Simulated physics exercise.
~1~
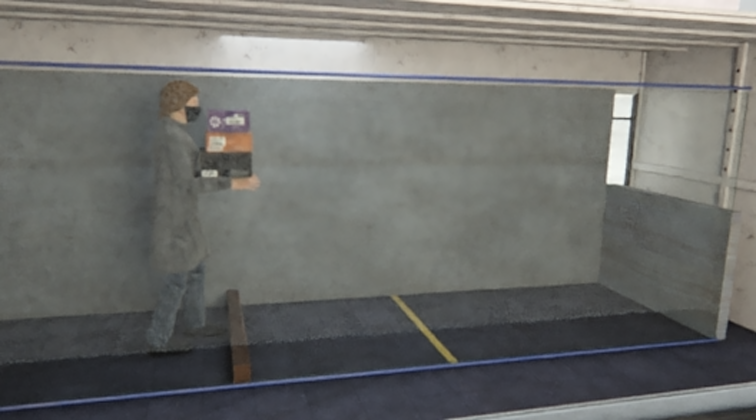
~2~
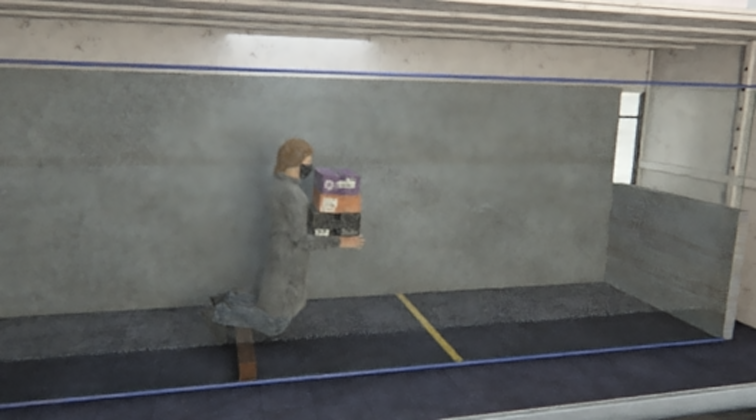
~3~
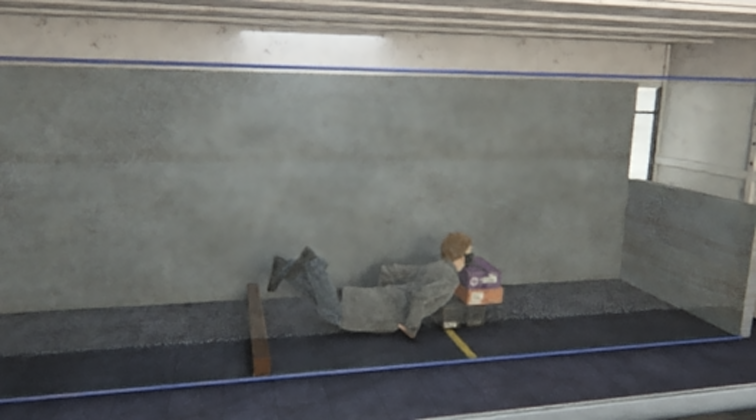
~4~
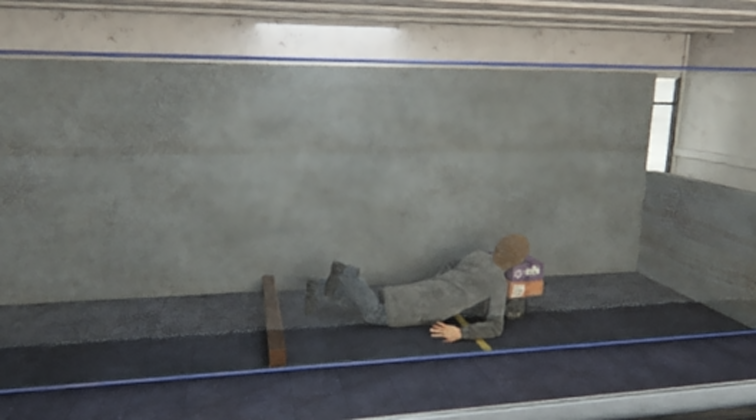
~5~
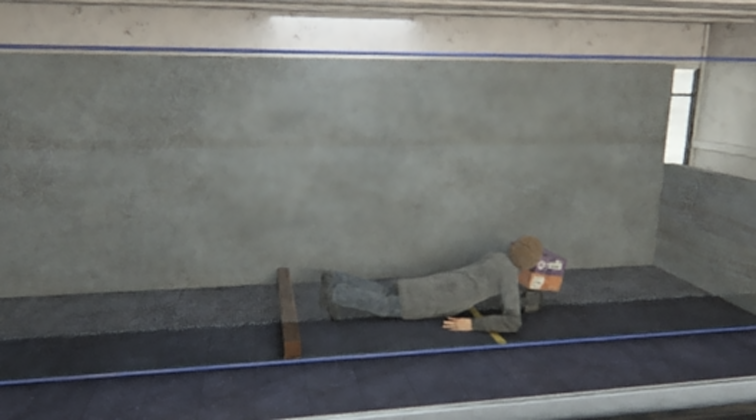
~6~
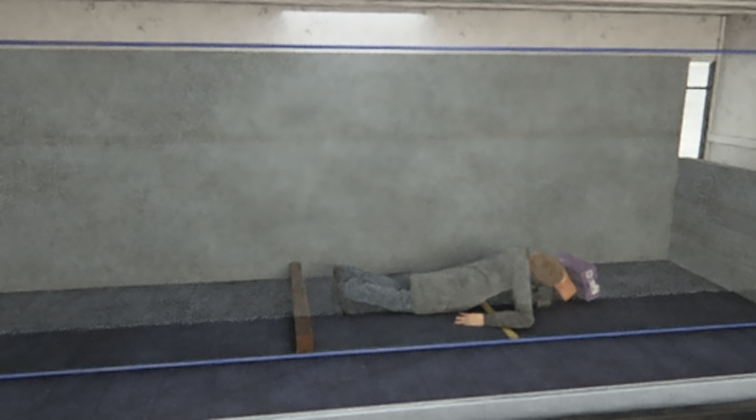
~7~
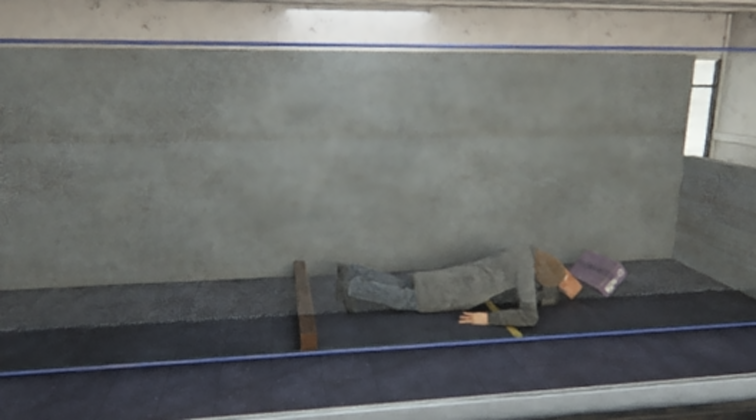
In a grey rail car, a masked figure carrying stacked boxes tumbling forward over a floor rail, landing face-down beyond the yellow line.
